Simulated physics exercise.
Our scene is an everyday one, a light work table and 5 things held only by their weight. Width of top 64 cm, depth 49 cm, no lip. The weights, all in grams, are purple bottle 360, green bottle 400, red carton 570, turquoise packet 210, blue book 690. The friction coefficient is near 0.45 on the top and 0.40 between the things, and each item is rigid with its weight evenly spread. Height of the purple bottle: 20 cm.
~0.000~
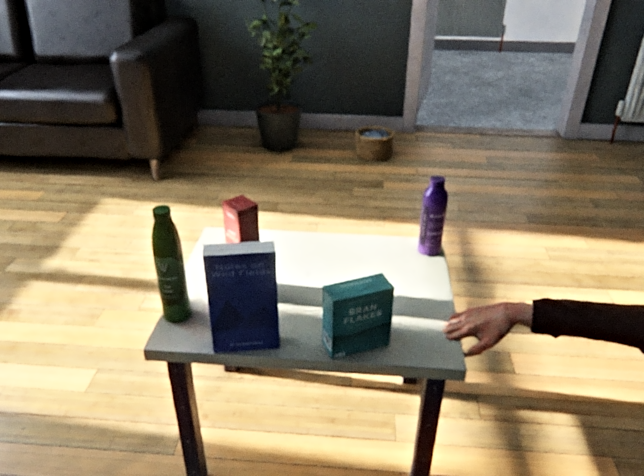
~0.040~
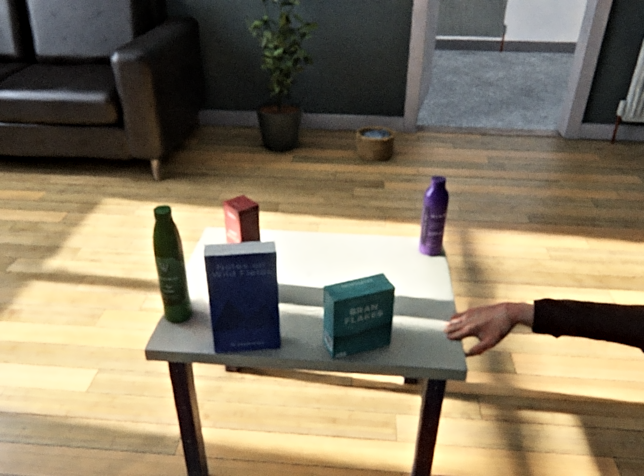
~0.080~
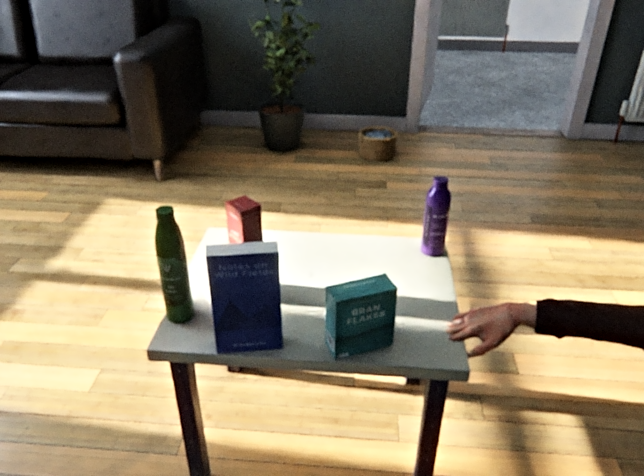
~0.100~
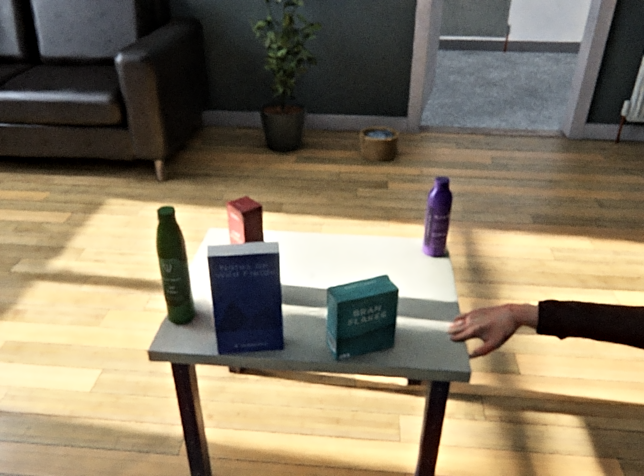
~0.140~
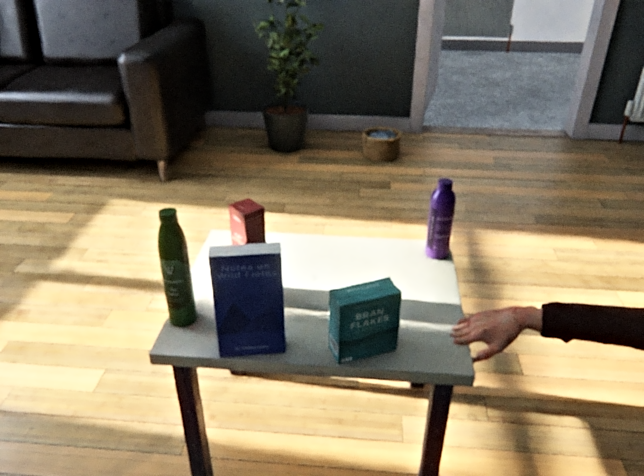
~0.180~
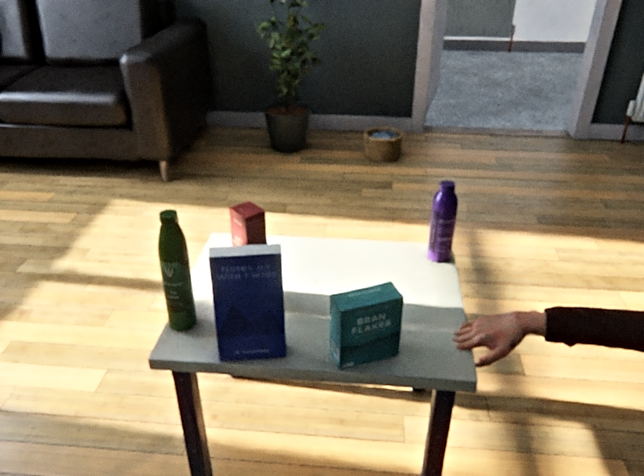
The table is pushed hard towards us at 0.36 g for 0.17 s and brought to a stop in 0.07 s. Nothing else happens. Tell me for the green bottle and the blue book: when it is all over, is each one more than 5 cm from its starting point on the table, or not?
The green bottle most likely moves away; the blue book most likely moves away.
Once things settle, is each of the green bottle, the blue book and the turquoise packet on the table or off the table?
Observed: Green bottle exits its support; blue book exits its support; turquoise packet remains in bounds.
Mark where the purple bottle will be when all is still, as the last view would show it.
It comes to rest somewhere around (447, 290).
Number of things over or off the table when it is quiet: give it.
Count: 4.
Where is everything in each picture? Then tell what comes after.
Green bottle (170, 265); blue book (243, 299), in the first picture.
Turquoise packet (358, 316); purple bottle (434, 216), in the second picture.
Red carton (246, 248); turquoise packet (360, 316), in the third picture.
Purple bottle (438, 217); red carton (248, 249), in the fourth picture.
Table 1 cm from its start; turquoise packet (364, 320); purple bottle (441, 218), in the fifth picture.
Table 3 cm from its start; green bottle (176, 271); blue book (249, 304) at 5° to upright, in the sixth picture.
Around 0.48 s, table 7 cm from its start; green bottle at 23° to upright near (158, 302); blue book at 4° to upright near (244, 320); purple bottle at 43° to upright.
Around 0.68 s, table 7 cm from its start; green bottle now off the table; blue book at 8° to upright near (245, 329); purple bottle on its side.
Around 0.98 s, table 7 cm from its start; blue book now off the table; purple bottle on its side; red carton on its side.
Around 1.28 s, table 7 cm from its start; purple bottle on its side; red carton on its side; turquoise packet shifted 2 cm.
Finally (1.6 s), off the table, green bottle and blue book; on their side or leaning hard on the table, purple bottle and red carton; the last one still in place (within 5 cm).
